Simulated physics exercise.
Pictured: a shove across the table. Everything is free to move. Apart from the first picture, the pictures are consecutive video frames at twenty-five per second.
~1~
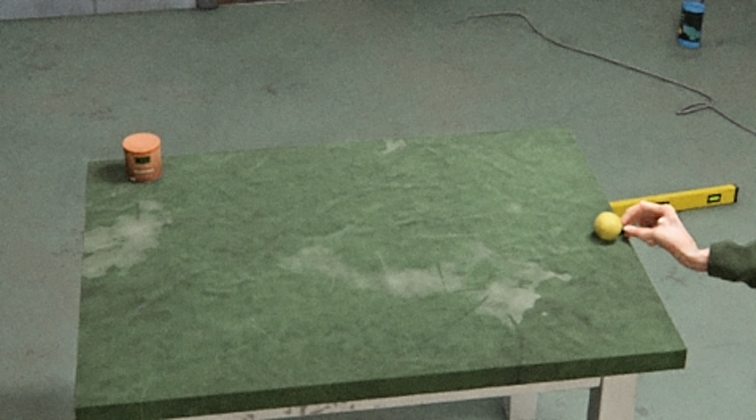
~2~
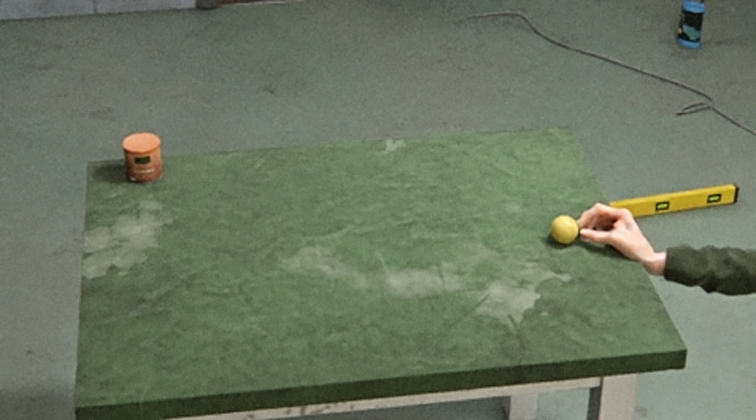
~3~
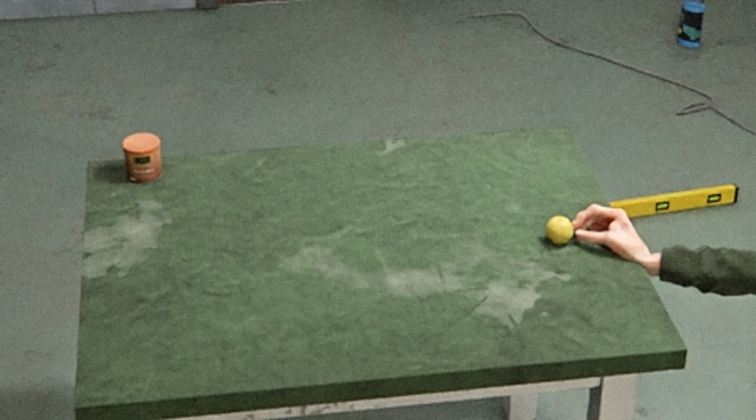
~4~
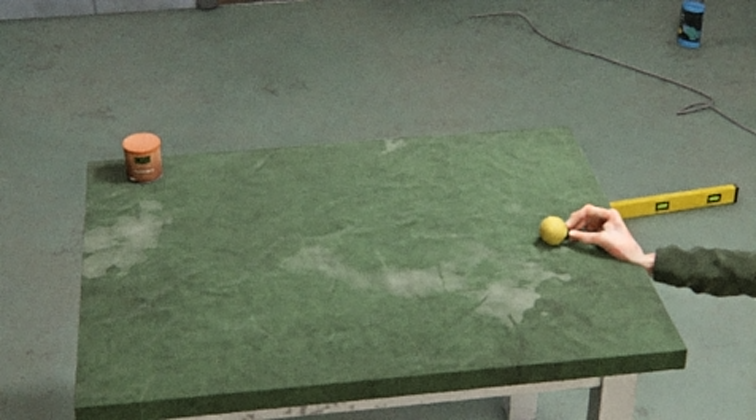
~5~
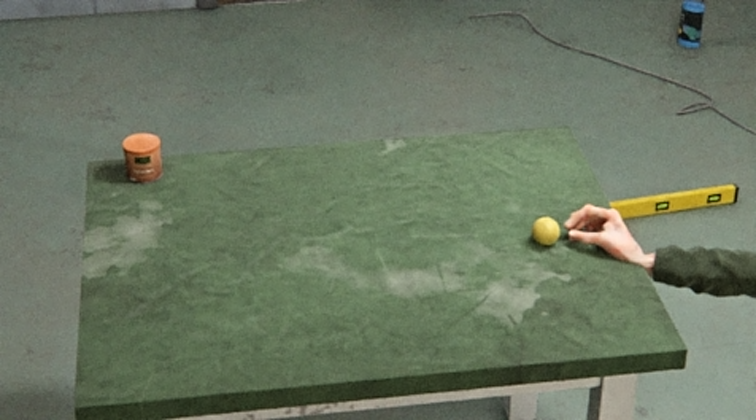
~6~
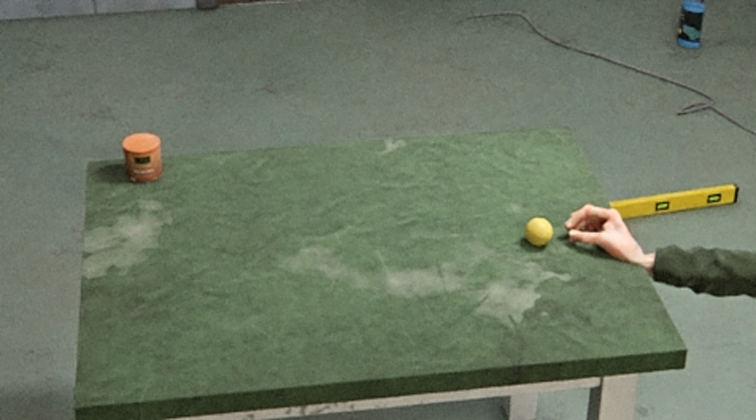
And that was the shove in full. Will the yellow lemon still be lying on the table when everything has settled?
Yes, it remains on the tabletop.
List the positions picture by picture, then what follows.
The first frame shows under the hand; yellow lemon (608, 226).
The second frame shows under the hand; yellow lemon (564, 230).
The third frame shows under the hand; yellow lemon (560, 230).
The fourth frame shows yellow lemon (553, 231).
The fifth frame shows yellow lemon (545, 232).
The sixth frame shows yellow lemon (539, 232) displaced a little.
Then, 0.10 s past the last view, yellow lemon displaced about its own width near (522, 234).
Then, 0.30 s past the last view, yellow lemon displaced well along near (495, 236).
Then, 0.50 s past the last view, yellow lemon displaced well along near (474, 238).
Then, 0.70 s past the last view, yellow lemon displaced well along near (461, 239).
Finally, moved from the start, yellow lemon. Final places as the last picture's camera would see them, yellow lemon near (454, 239).
